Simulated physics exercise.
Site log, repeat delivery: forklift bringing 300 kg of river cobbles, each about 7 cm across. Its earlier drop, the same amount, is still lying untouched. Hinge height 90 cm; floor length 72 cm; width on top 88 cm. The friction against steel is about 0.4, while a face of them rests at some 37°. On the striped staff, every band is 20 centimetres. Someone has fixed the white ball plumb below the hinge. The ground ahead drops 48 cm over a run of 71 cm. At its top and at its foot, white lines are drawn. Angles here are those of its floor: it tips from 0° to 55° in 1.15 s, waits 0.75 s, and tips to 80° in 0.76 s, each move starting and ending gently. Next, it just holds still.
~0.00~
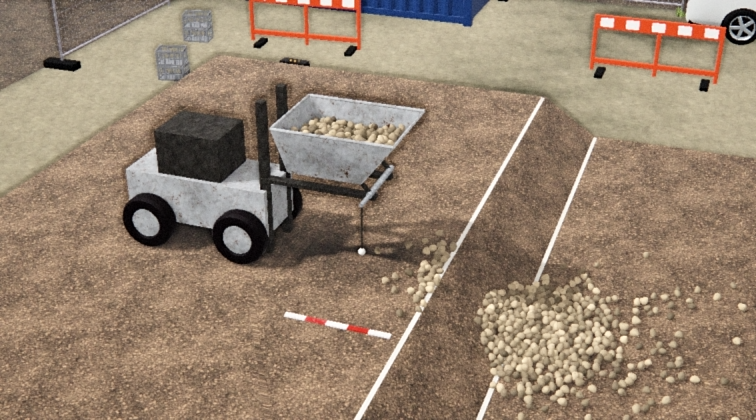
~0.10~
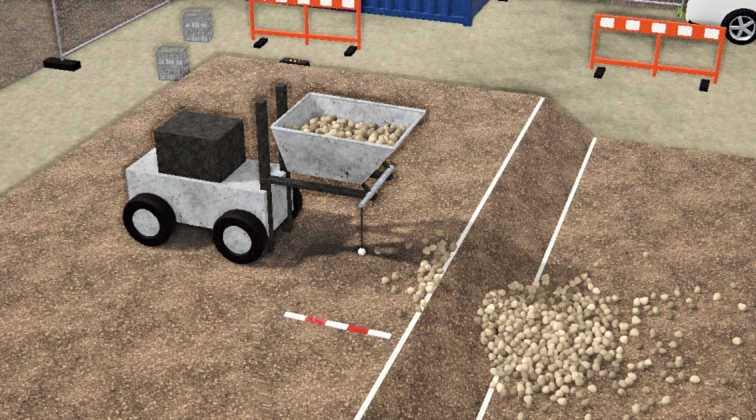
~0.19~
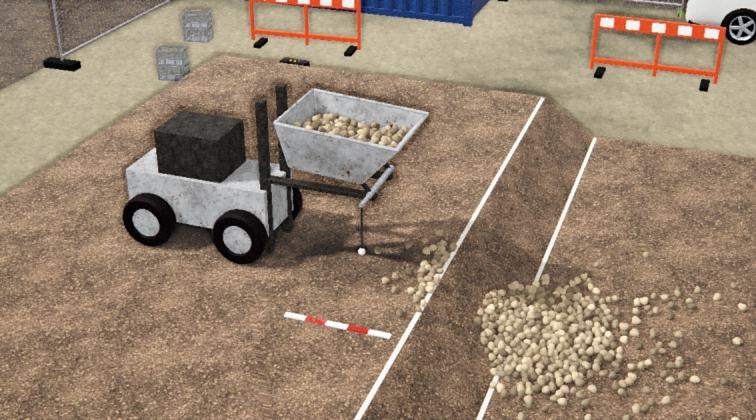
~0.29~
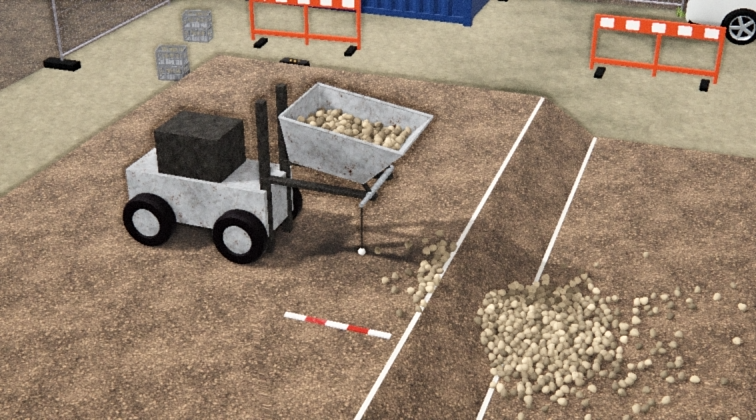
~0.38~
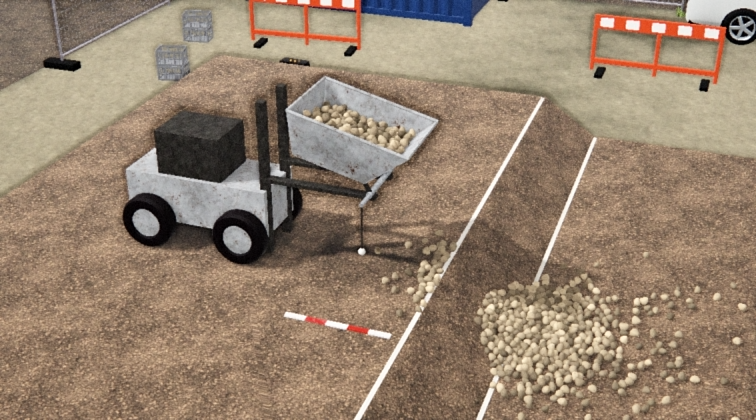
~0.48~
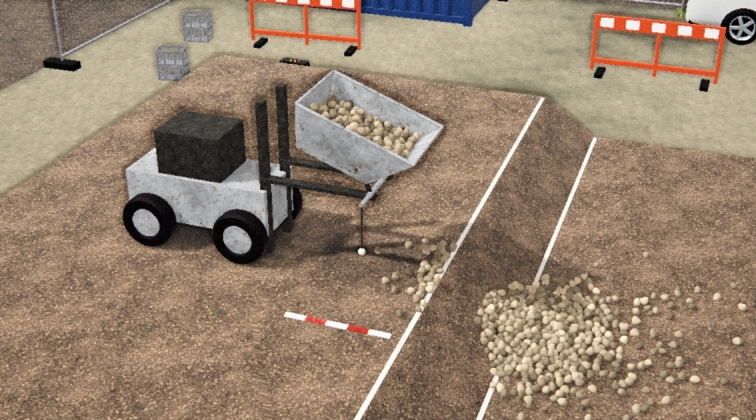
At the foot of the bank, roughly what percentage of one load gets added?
56 %.
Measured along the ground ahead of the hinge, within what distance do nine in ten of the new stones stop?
Around 170 cm ahead of it.
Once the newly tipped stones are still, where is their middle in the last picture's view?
Their centre ends up near (514, 317).
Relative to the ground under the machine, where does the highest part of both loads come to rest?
Roughly 8 cm above that ground.
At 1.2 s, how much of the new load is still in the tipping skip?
I'd say about 100 per cent.
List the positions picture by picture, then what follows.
The first frame shows lip at (394, 148), floor tilted 0°, highest stones at (352, 128). The earlier load is highest near (430, 265), 4 cm above ground level, 22 % on the top or the slope, 78 % at the foot of the bank.
The second frame shows lip at (395, 149), floor tilted 1°, highest stones at (346, 127); the stones move at 0.2 m/s on average.
In the third frame, the tipping skip is at 4°, its lip at (398, 151); the top of the load is at (334, 121); the stones move at 0.4 m/s on average.
In the fourth frame, the tipping skip is at 9°, its lip at (403, 154); the top of the load is at (335, 117); the stones move at 0.5 m/s on average.
In the fifth frame, the tipping skip is at 14°, its lip at (408, 159); the top of the load is at (332, 111); the stones move at 0.6 m/s on average.
In the sixth frame, the tipping skip is at 21°, its lip at (414, 165); the top of the load is at (336, 105); the stones move at 0.6 m/s on average.
After 0.9 s the floor is at 46°; in per cent of one load, 100 in the tipping skip, 22 on the top or the slope, 78 at the foot of the bank; the foremost stones are at (729, 367).
After 1.2 s the floor is at 55°; in per cent of one load, 99 in the tipping skip, 22 on the top or the slope, 78 at the foot of the bank; the foremost stones are at (729, 367).
After 3.1 s the floor is at 80°; in per cent of one load, 18 in the tipping skip, 81 on the top or the slope, 100 at the foot of the bank; the foremost stones are at (729, 367).
After 5.5 s the floor is at 80°; in per cent of one load, 0 in the tipping skip, 66 on the top or the slope, 133 at the foot of the bank; the foremost stones are at (729, 367). Net gain at the foot of the bank, 56.
